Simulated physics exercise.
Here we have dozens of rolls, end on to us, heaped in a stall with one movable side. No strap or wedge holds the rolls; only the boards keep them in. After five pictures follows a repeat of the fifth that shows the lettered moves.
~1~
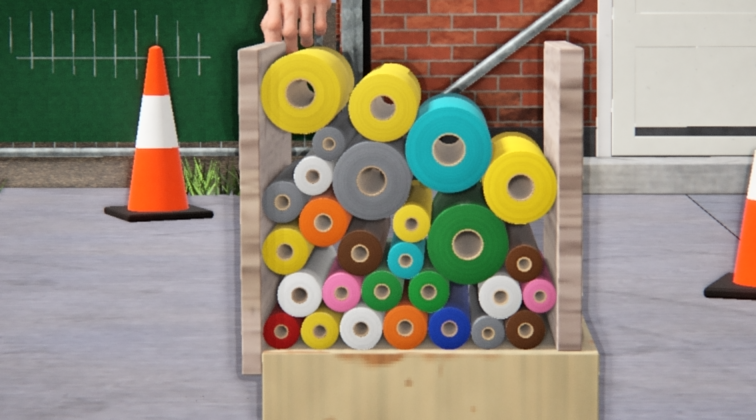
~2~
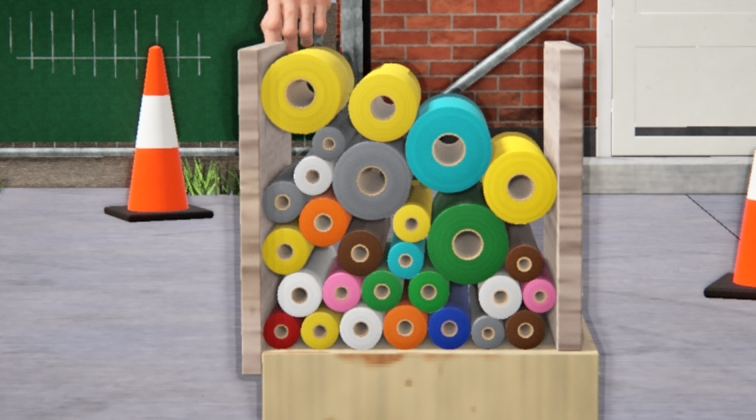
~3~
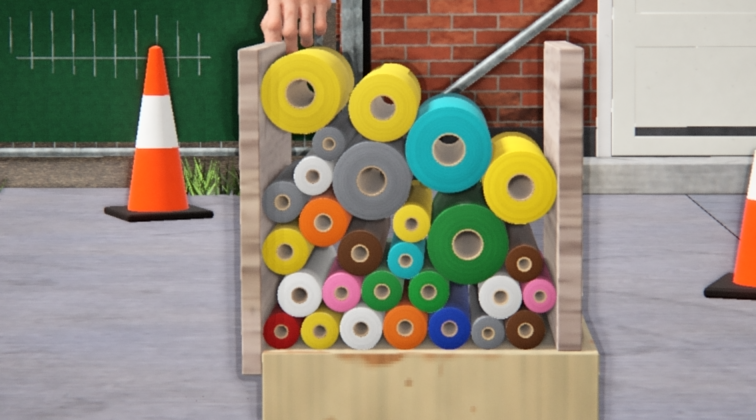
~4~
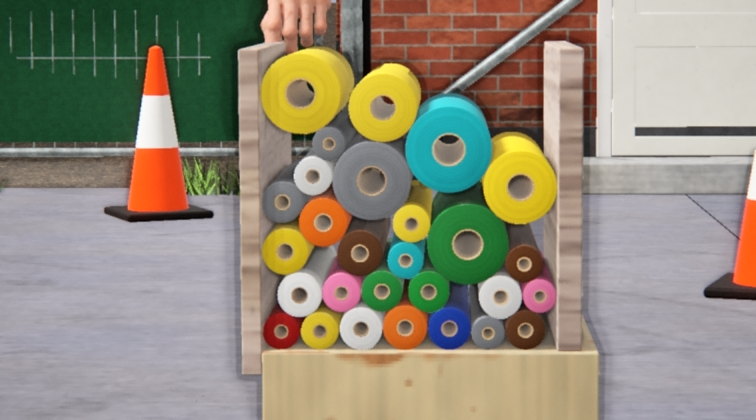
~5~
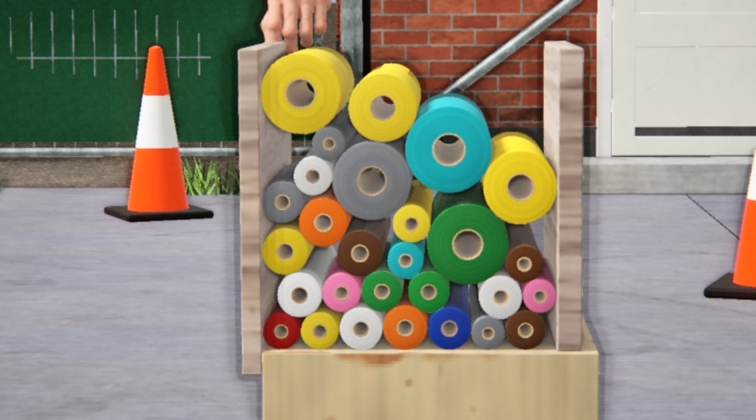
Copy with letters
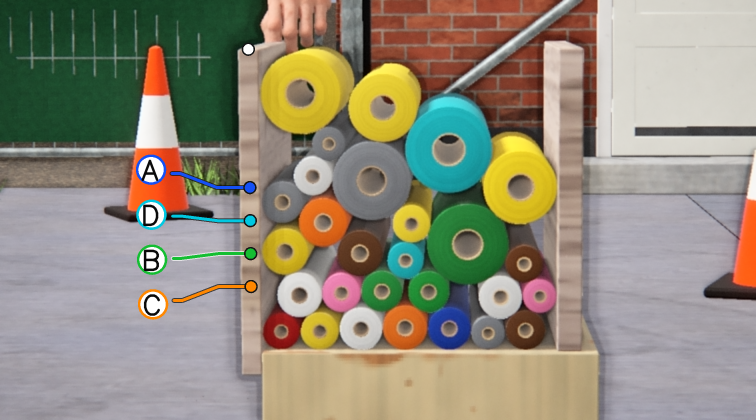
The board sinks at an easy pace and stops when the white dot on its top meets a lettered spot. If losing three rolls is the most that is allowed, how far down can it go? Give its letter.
The answer is mark D.
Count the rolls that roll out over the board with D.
At D the number is one.
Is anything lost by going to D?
Yes.
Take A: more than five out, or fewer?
It loses fewer than five.
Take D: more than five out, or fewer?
It loses fewer than five.
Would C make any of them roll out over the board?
At C: Yes.
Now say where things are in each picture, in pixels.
Side board (268, 195); a red roll (282, 331); a grey roll (488, 333), in the first picture.
A grey roll (488, 333); a green roll (429, 292), in the second picture.
A turquoise roll (406, 260); a grey roll (372, 181), in the third picture.
A grey roll (329, 143); side board (268, 195), in the fourth picture.
A red roll (282, 331); a grey roll (488, 333); a green roll (429, 292), in the fifth picture.
On the copy, A at (250, 187); B at (251, 253); C at (251, 287); D at (250, 221); the white dot at (248, 49).
On D. First, top of the board (261, 126).
Then, top of the board (261, 213).
Finally, top of the board (262, 220), one out over the board.
By contrast, A none out over the board; B more than three out over the board; C more than three out over the board.
